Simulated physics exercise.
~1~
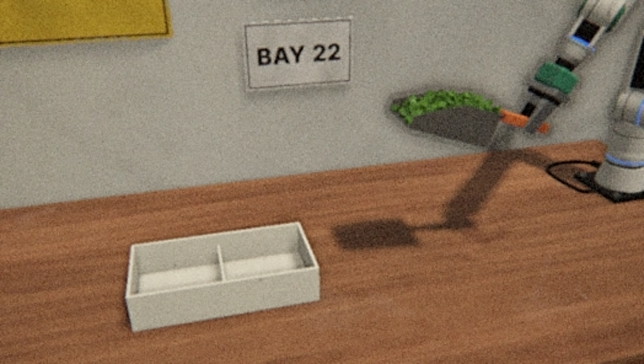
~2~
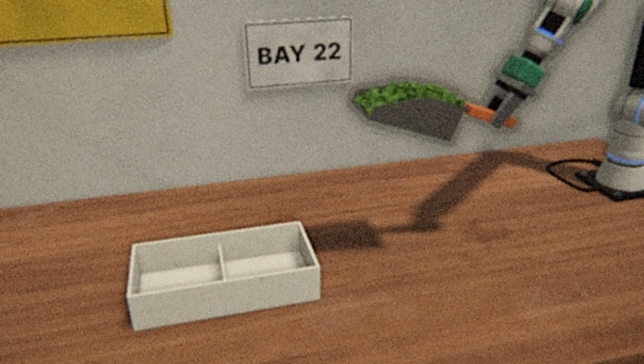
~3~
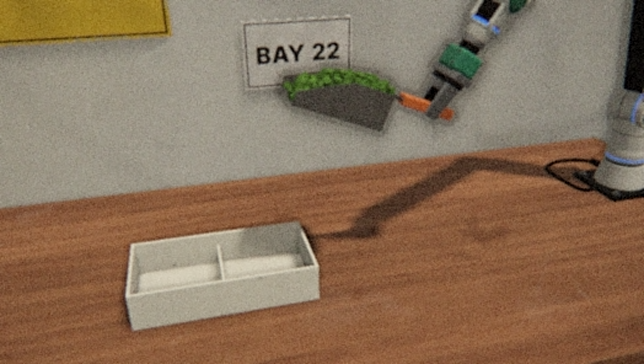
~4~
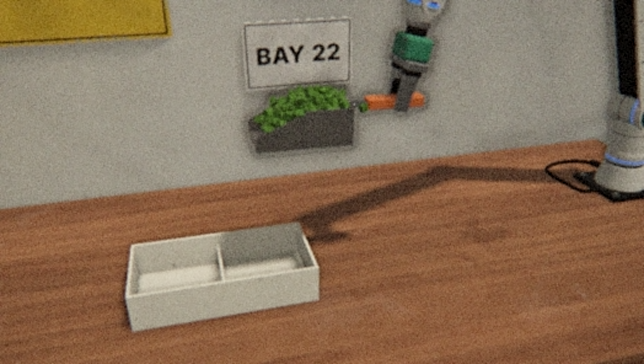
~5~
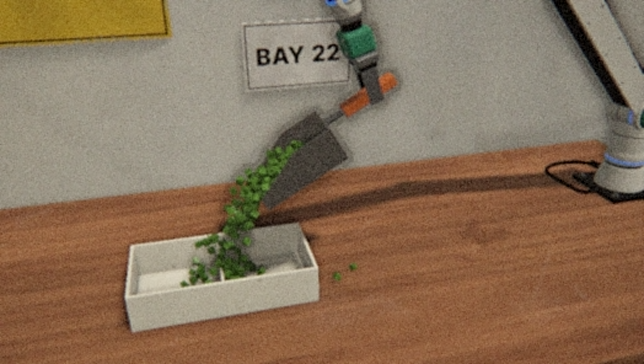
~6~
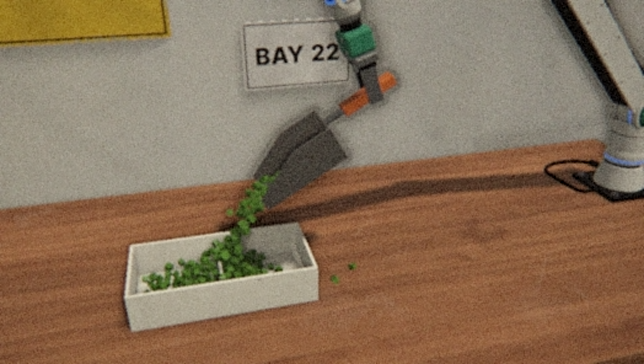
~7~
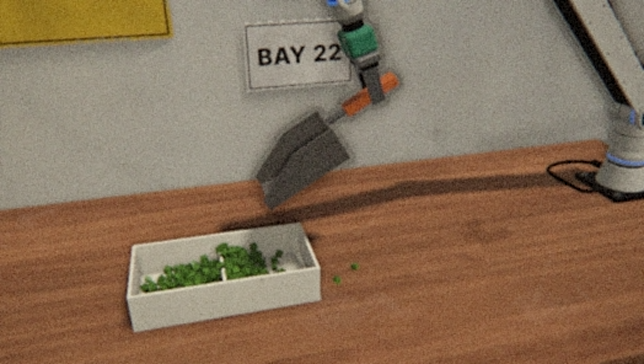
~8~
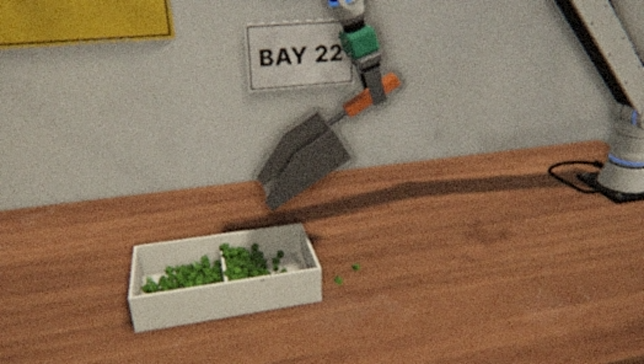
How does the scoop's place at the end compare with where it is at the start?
At the start the scoop is over on the right, well away from the white box. By the end it is farther left and slightly lower, hanging just above the box near its right end.
A grey scoop heaped with small green vegetable dice, held by a robot arm at its orange handle, starts at the right above a wooden table. The arm carries it left, past the front of a wall sign reading BAY, toward a white box split in two by a cross wall. Near the box the scoop tips forward and the dice pour down in a stream. They pile up on both sides of the divider, while a few land on the table to the right. The emptied scoop finally hangs still, tilted above the box.
